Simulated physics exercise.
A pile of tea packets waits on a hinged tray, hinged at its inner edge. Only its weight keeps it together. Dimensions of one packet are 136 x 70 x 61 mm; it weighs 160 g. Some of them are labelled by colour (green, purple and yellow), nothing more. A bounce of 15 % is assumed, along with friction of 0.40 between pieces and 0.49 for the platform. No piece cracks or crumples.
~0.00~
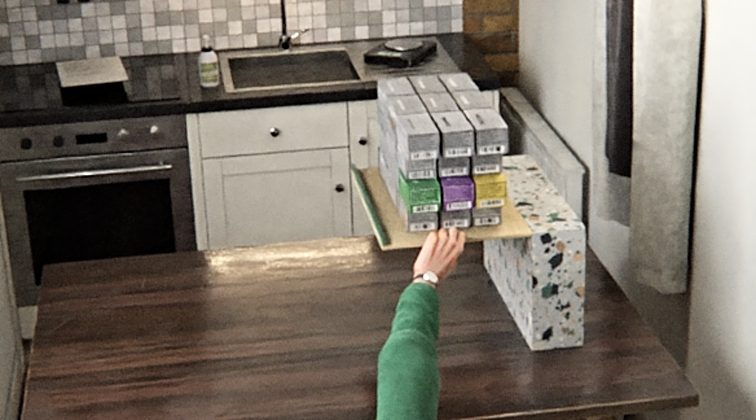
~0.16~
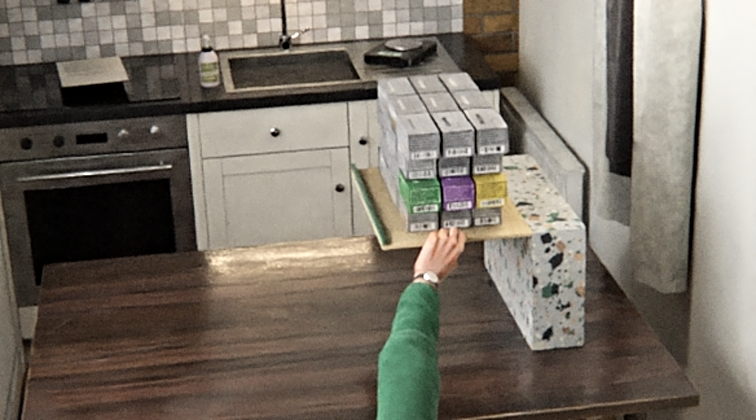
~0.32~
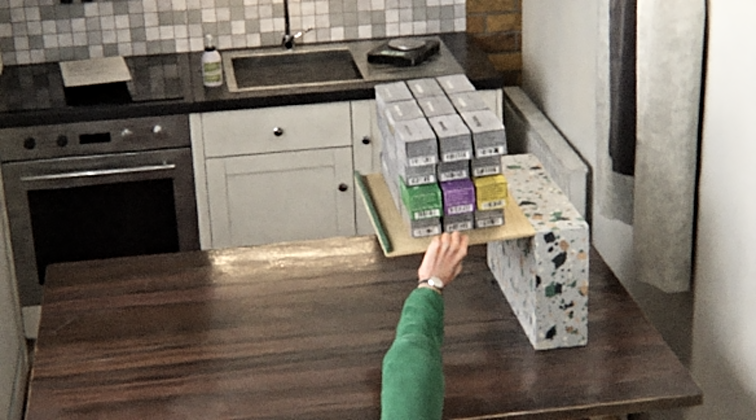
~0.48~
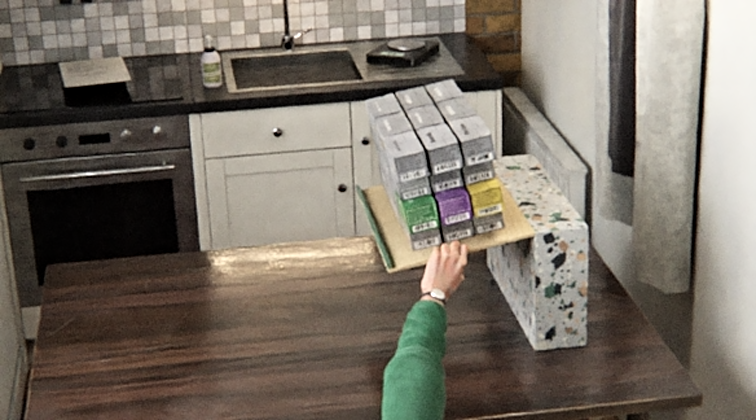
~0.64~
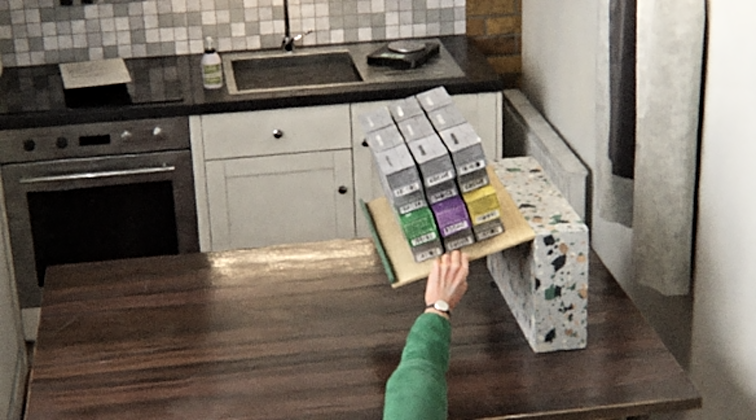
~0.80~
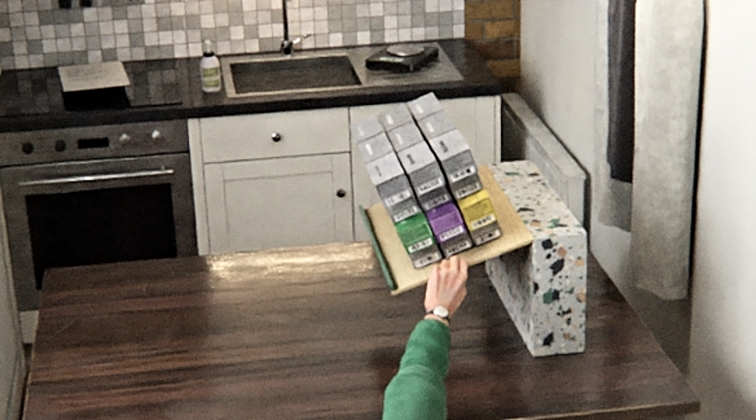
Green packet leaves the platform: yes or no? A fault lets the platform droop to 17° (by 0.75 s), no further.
Yes.
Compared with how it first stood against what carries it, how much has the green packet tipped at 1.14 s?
Tilt from start: Approx. 50 degrees.
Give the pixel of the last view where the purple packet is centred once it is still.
At about (395, 226).
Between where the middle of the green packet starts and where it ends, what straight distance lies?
Net straight-line distance: Approx. 39 cm.
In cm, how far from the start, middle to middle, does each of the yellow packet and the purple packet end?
Yellow ends up 10 cm away; purple ends up 14 cm away.
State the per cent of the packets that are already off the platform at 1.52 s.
50 per cent.
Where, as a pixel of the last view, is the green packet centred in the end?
At about (346, 346).
After 0.98 s, slope 17°; none of the 36 packets off the platform, 35 disturbed; green packet 19° from how it stood; purple packet 17° from how it stood.
After 1.14 s, slope 17°; 12 of the 36 packets off the platform; green packet 54° from how it stood, 42 mm lower; purple packet 49° from how it stood.
After 1.52 s, slope 17°; 18 of the 36 packets off the platform; green packet on its side; purple packet on its side.
In the end (2.5 s), slope 17°; 18 of the 36 packets off the platform; green packet on its side; purple packet on its side; yellow packet 35° from how it stood. From the last view, middles, green packet near (346, 346), purple packet near (396, 226).
